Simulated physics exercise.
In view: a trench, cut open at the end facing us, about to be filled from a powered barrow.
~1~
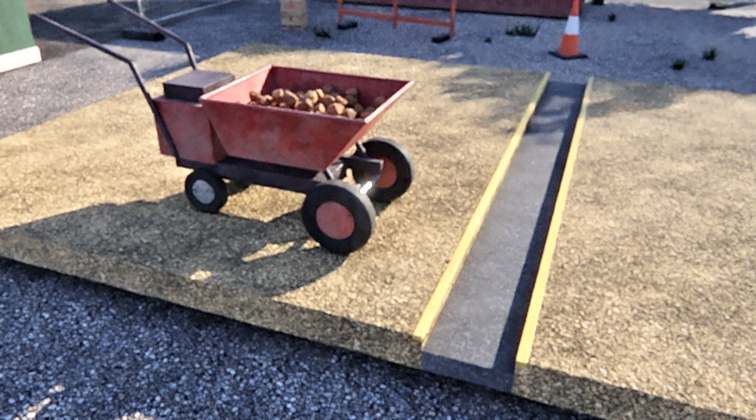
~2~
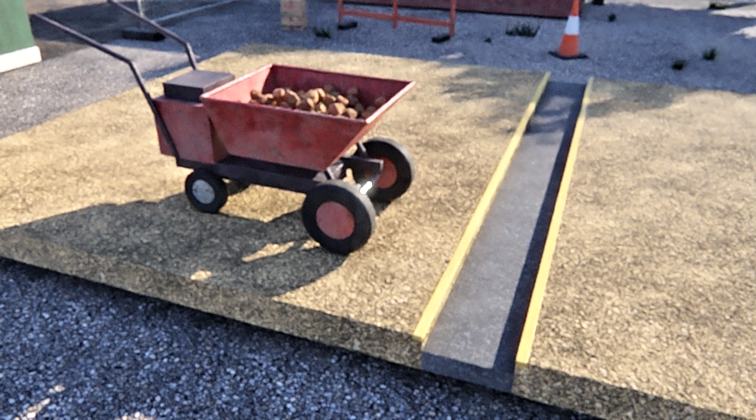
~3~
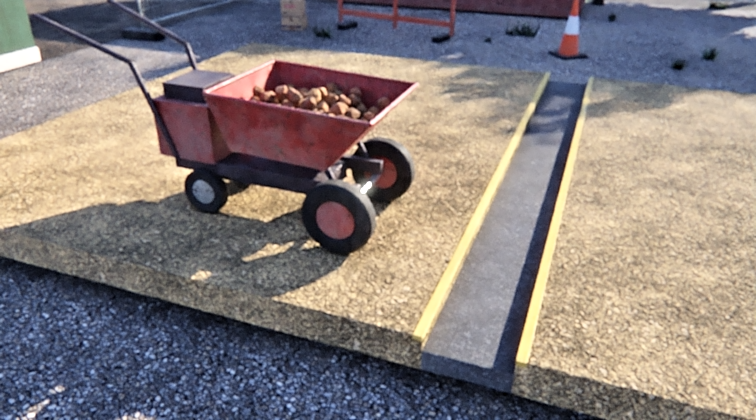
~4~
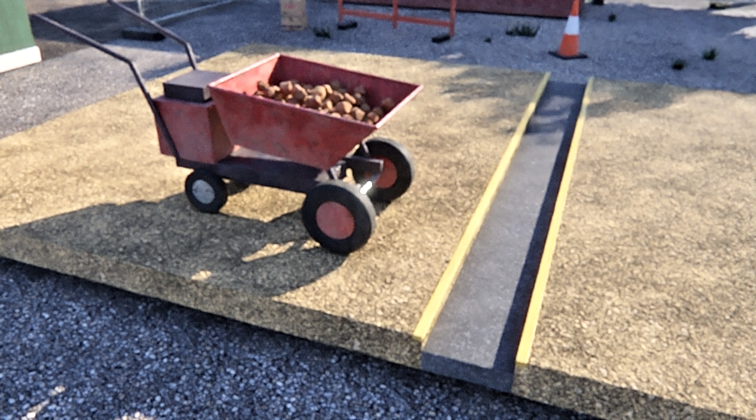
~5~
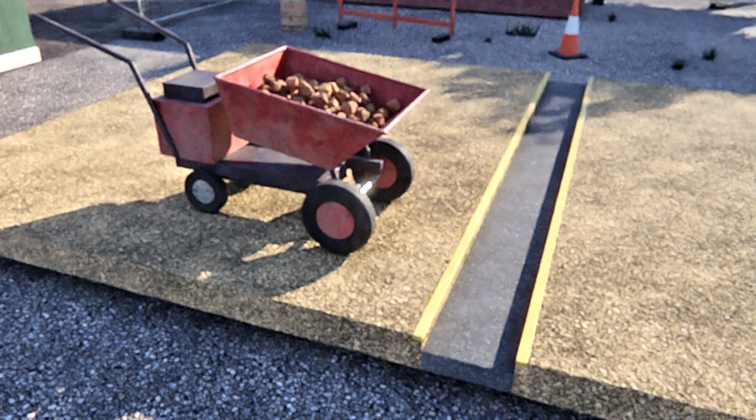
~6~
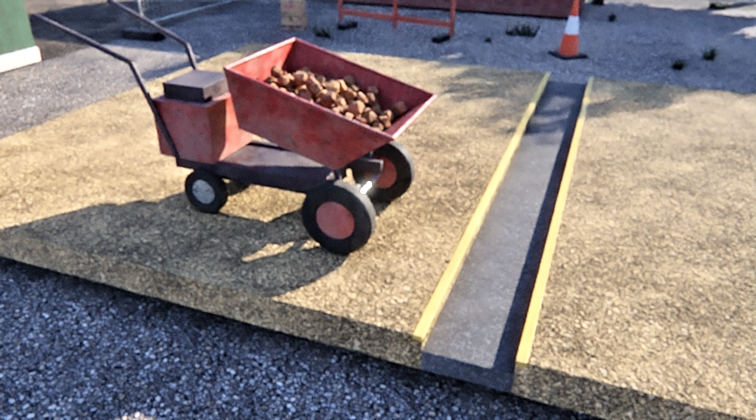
A red wheeled barrow loaded with brown lumps stood still beside a shallow, yellow-edged trench while its skip, level at first, slowly tilted toward the right, its back end rising and the load staying inside.
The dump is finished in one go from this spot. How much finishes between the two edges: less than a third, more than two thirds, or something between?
The trench takes over two thirds.
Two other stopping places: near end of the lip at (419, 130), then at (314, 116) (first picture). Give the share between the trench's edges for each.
About 40 and 50 per cent.
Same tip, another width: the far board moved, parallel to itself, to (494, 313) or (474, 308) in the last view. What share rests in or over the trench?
About 50 and 30 per cent.
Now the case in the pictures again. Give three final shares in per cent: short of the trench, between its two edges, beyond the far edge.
About: Short 5, between 80, beyond 5 per cent.
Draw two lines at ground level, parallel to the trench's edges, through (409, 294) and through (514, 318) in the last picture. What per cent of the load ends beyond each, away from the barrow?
Near 90 % and 20 %.
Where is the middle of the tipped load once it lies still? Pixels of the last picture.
Near (502, 248).
Just after the last frame, skip tipped steeply; every one in the skip.
A moment on, skip tipped right over; roughly two thirds in the skip; just a few short of the trench; roughly a third in or heaped over the trench; just a few falling.
Further on, skip tipped right over; about a tenth in the skip; about a tenth short of the trench; the larger part in or heaped over the trench; about a tenth beyond it.
When it is over, skip tipped right over; about a tenth in the skip; about a tenth short of the trench; the larger part in or heaped over the trench; about a tenth beyond it.
